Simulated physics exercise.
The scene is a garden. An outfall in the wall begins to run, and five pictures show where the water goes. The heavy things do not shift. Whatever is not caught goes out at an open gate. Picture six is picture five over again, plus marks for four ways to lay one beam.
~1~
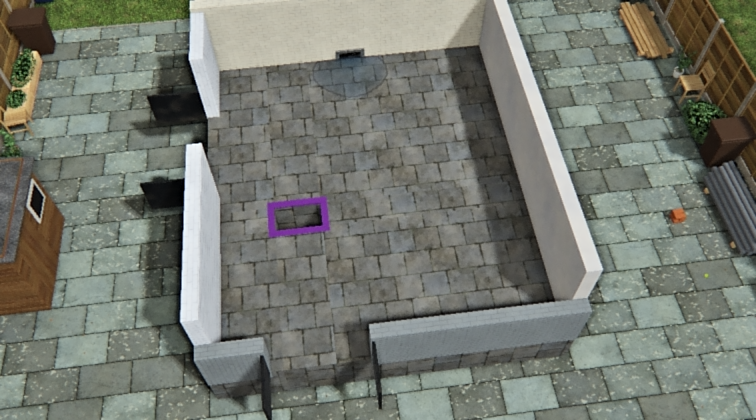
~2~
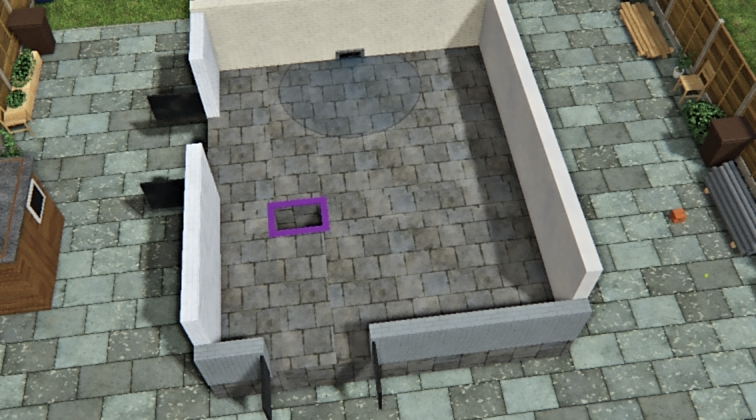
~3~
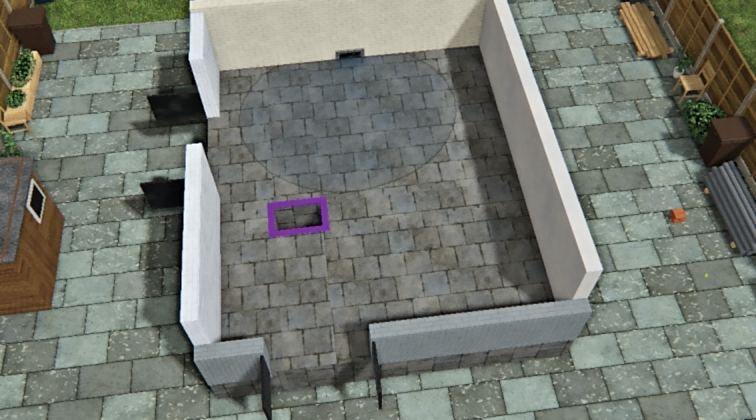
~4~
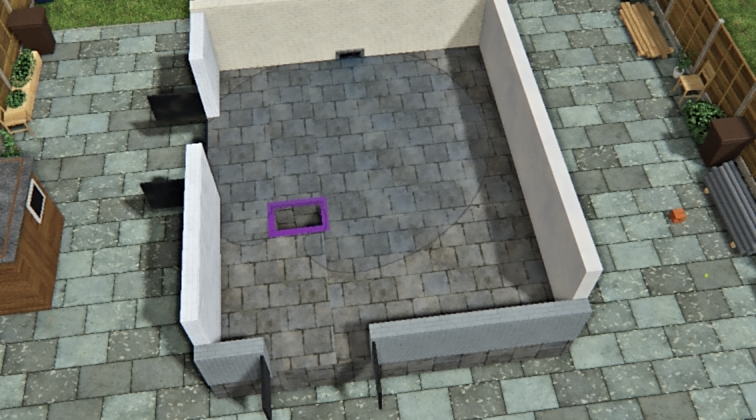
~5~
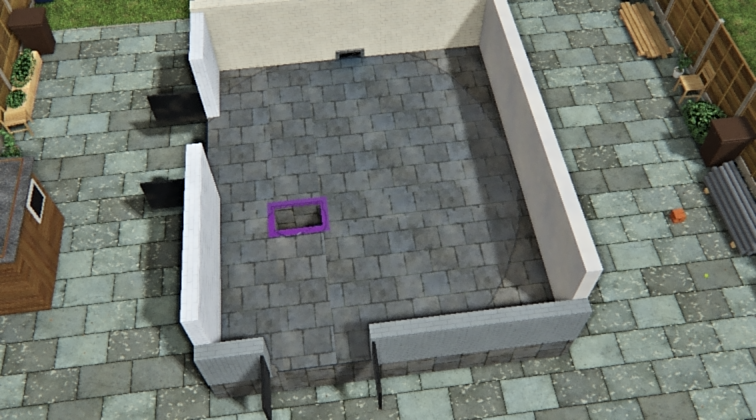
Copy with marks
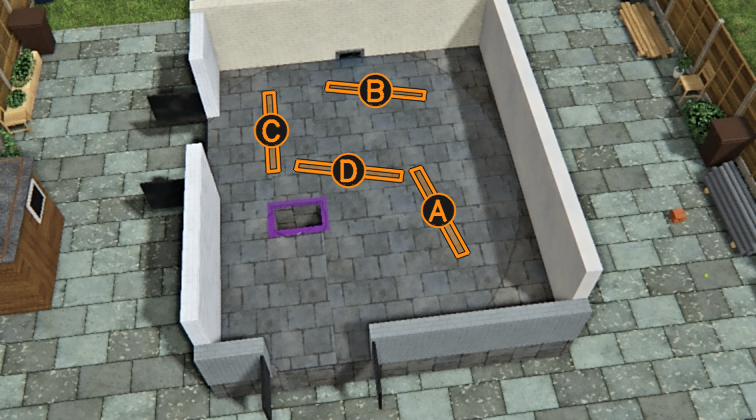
To begin with, a small wet patch darkens the paving beside an opening in the back wall of a walled garden enclosure. The patch widens in a rounded shape across the slabs toward the purple-edged drain pit. It then reaches the pit and spreads past it, covering most of the enclosed ground.
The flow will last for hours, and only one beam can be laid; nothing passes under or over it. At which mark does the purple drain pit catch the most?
Go for C.
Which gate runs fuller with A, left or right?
The right one.
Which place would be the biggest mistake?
That is place D.
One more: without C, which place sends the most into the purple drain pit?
The answer is A.
On the marked copy, A from (415, 169) to (462, 254); B from (327, 86) to (424, 95); C from (273, 171) to (269, 92); D from (296, 165) to (401, 176).
If A is chosen, about 22 % of the stream goes into the purple drain pit, about 78 % out by the gates.
If B is chosen, about 8 % of the stream goes into the purple drain pit, about 91 % out by the gates.
If C is chosen, about 35 % of the stream goes into the purple drain pit, about 64 % out by the gates.
If D is chosen, about 3 % of the stream goes into the purple drain pit, about 97 % out by the gates.
